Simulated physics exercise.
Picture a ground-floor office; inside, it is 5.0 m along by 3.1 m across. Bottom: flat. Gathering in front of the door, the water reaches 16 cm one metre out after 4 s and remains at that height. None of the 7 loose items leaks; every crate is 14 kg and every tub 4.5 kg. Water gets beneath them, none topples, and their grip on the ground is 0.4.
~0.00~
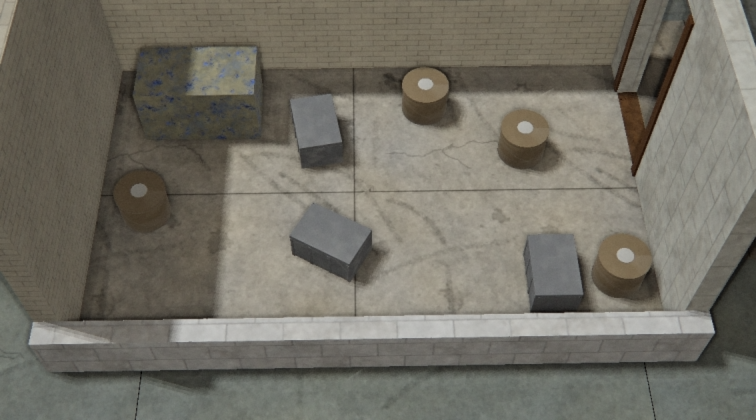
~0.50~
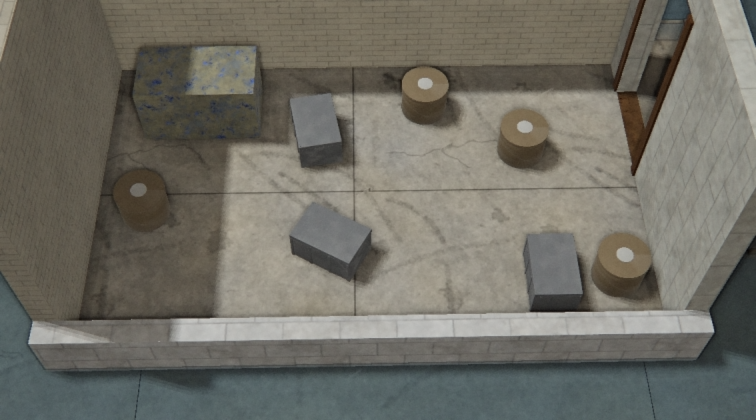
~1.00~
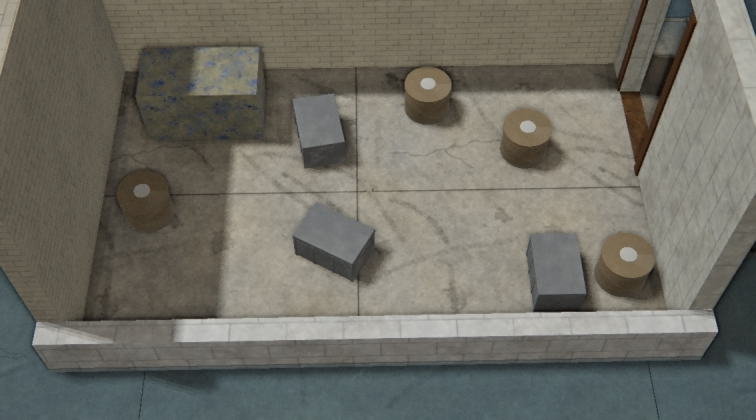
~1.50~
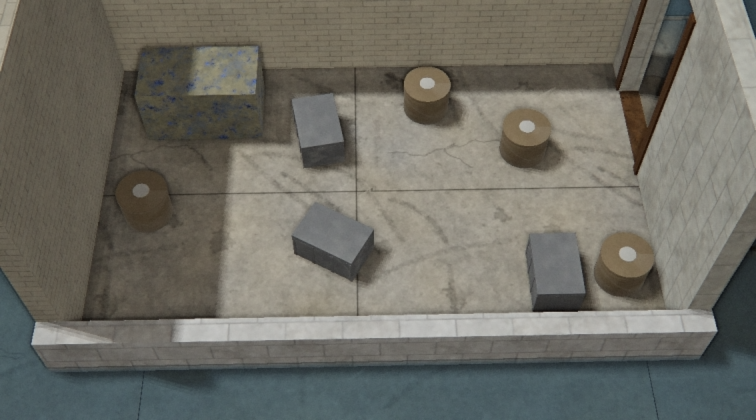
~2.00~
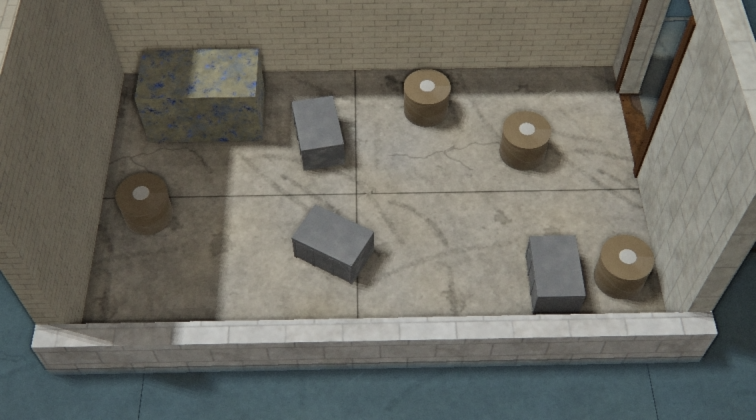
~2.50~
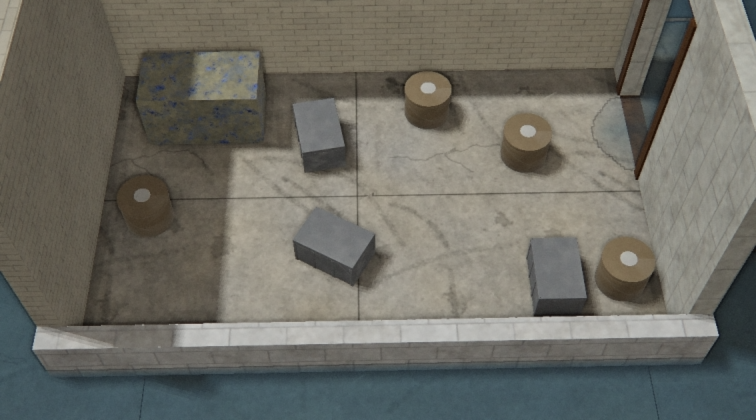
Water gathering in the doorway and spreading slightly onto the floor of a walled room where grey crates and brown tubs stay still.
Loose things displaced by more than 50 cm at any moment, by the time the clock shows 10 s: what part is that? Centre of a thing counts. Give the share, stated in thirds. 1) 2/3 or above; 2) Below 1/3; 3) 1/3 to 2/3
(3) 1/3 to 2/3.
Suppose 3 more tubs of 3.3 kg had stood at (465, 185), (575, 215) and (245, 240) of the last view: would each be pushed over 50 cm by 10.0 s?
First exceeds it, second stays within it, third exceeds it.
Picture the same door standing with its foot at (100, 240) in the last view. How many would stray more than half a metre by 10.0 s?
Result: 3 of them.
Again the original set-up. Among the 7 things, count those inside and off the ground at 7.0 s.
Just then, the number is 1.
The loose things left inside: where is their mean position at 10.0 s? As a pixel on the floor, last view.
Mean position: Approximately (331, 223).
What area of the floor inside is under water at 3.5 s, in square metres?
1.5 m2.
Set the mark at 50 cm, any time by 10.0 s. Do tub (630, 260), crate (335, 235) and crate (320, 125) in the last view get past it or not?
Taking them in turn, the first is within the limit, the second within the limit and the third beyond the limit.
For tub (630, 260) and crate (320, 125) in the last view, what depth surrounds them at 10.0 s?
Depths: Near 1 cm, then near 4 cm.
After 3.5 s 0 of 7 are over 50 cm from their spots; 0 afloat.
After 4.5 s 1 of 7 are over 50 cm from their spots; 0 afloat.
After 7.0 s 2 of 7 are over 50 cm from their spots; 1 afloat.
After 10.0 s 3 of 7 are over 50 cm from their spots, and 3 have been at some point; 1 afloat.
